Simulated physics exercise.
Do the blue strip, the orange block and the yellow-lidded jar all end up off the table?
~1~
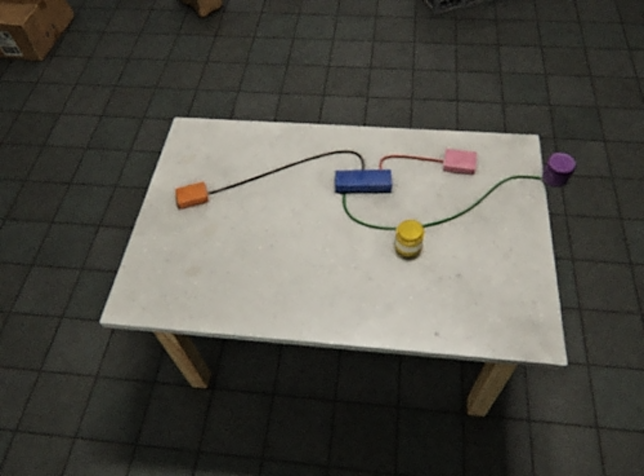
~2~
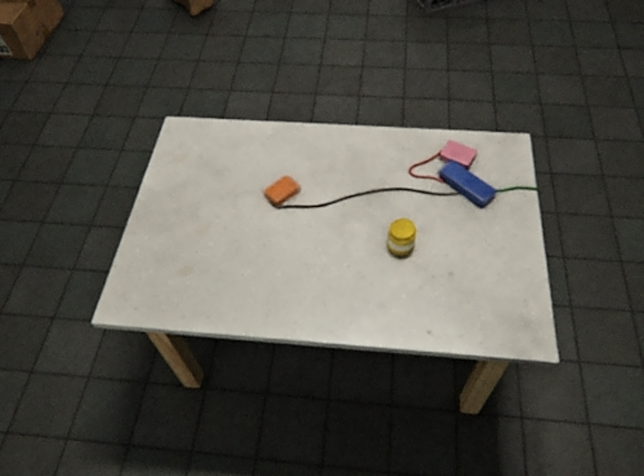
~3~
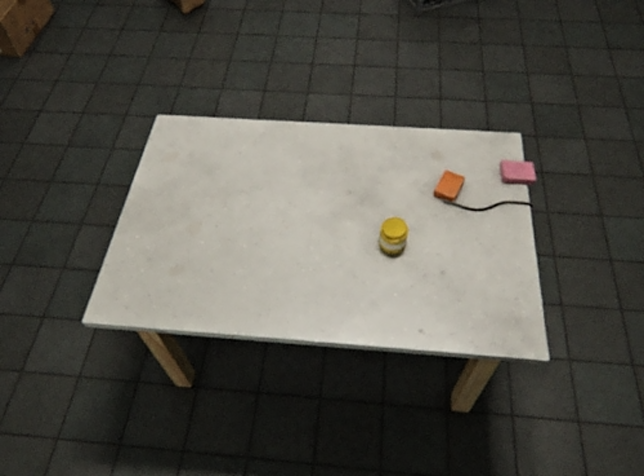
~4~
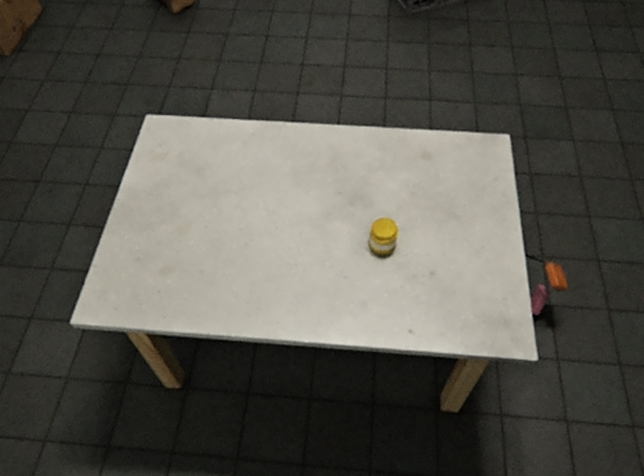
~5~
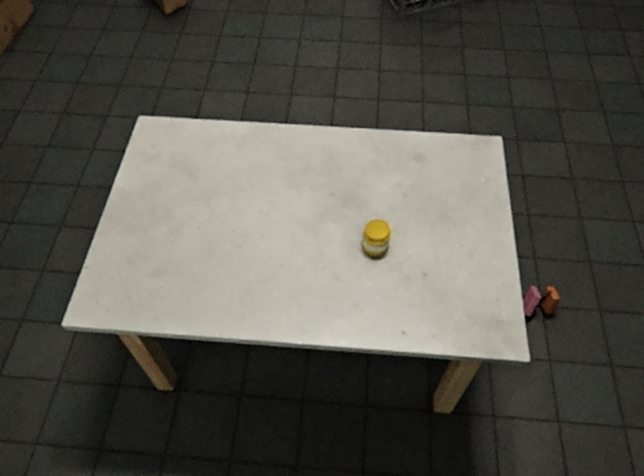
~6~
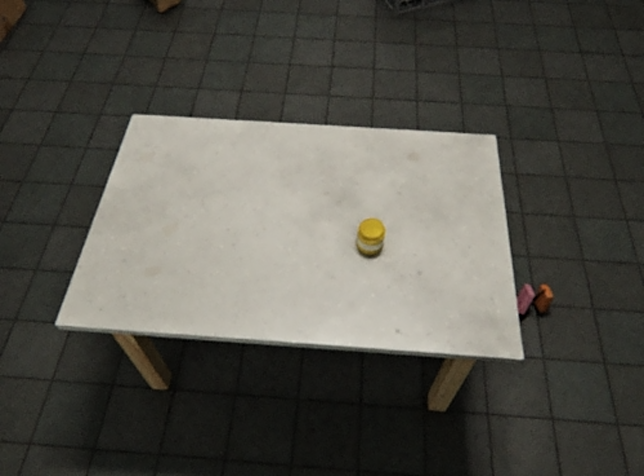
No, the blue strip and the orange block are pulled over the right edge, but the yellow-lidded jar stays where it was on the tabletop.
A purple cylinder drops off the right side of a white table, and the blue strip cabled to it slides after it, dragging the orange and pink blocks over the edge to the floor, while the yellow-lidded jar stays standing on the tabletop.
